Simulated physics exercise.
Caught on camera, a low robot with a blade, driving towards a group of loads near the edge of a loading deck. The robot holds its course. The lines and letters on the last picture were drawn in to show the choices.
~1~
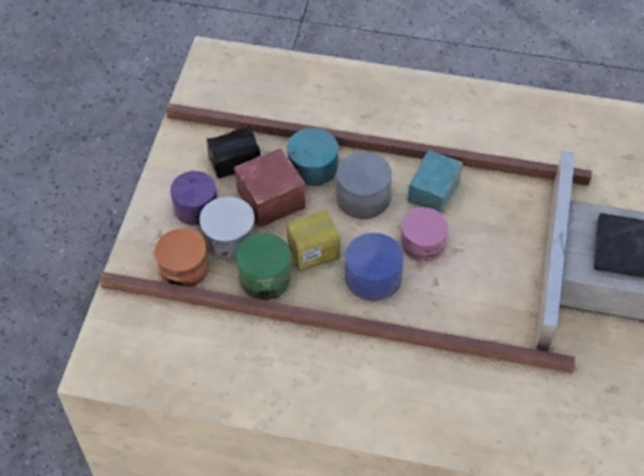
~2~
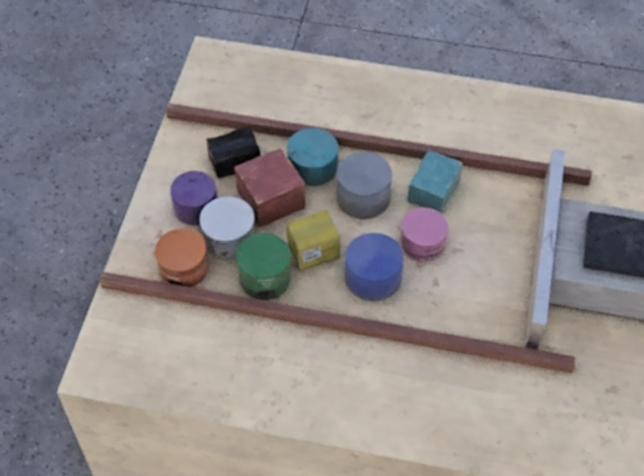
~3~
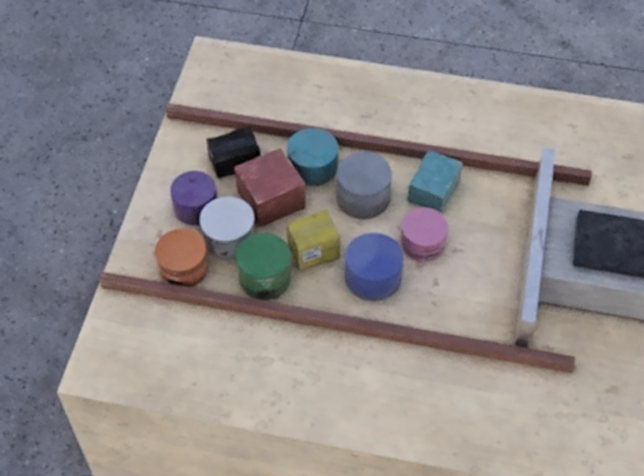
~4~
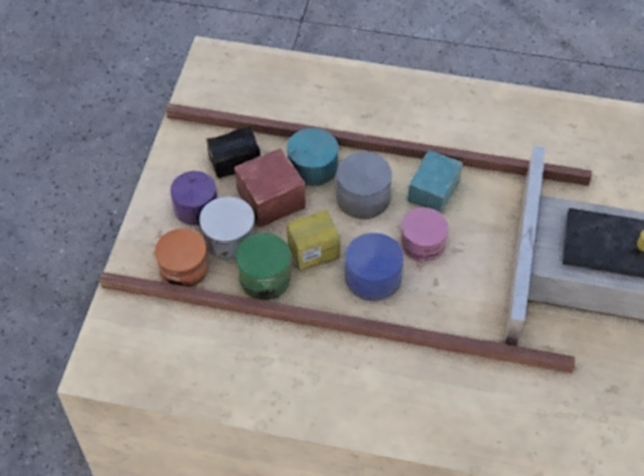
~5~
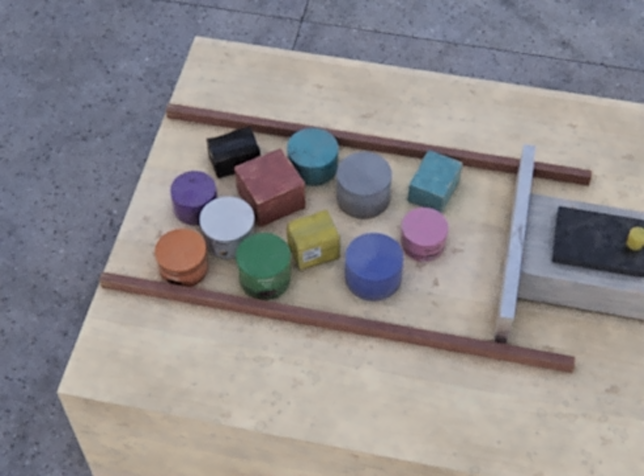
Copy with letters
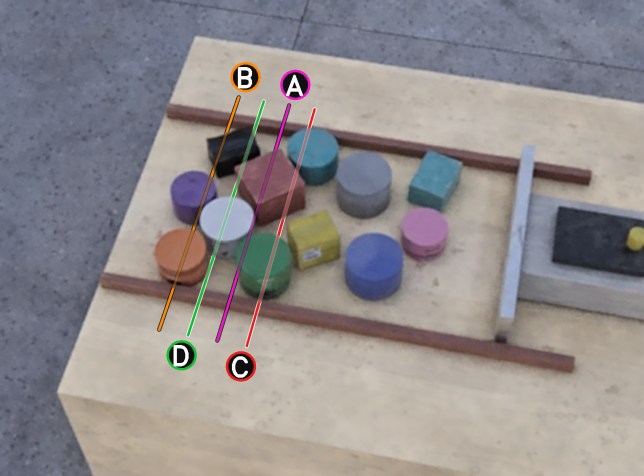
The footage shows colourful round and square blocks sitting motionless between two brown rails on a pale wooden surface, while a grey device with a wide upright blade moves slowly and steadily left towards them, without touching any.
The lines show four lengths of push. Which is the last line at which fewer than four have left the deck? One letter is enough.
No fourth one falls up to A.
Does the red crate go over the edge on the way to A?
No.
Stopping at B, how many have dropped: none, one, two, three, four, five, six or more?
By then, six or more.
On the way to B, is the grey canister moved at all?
By then, yes.
On the marked copy, A at (256, 214); B at (202, 205); C at (283, 219); D at (229, 209).
Following A. Soon after the start, robot (496, 223); turquoise crate (406, 179); grey canister (357, 185).
Later, robot (400, 206); purple canister (159, 178); orange pail (139, 254).
In the end, robot (330, 195); white pail over the edge; purple canister over the edge; two fallen.
As for the rest, B drops seven; C is within the limit but short; D drops five.
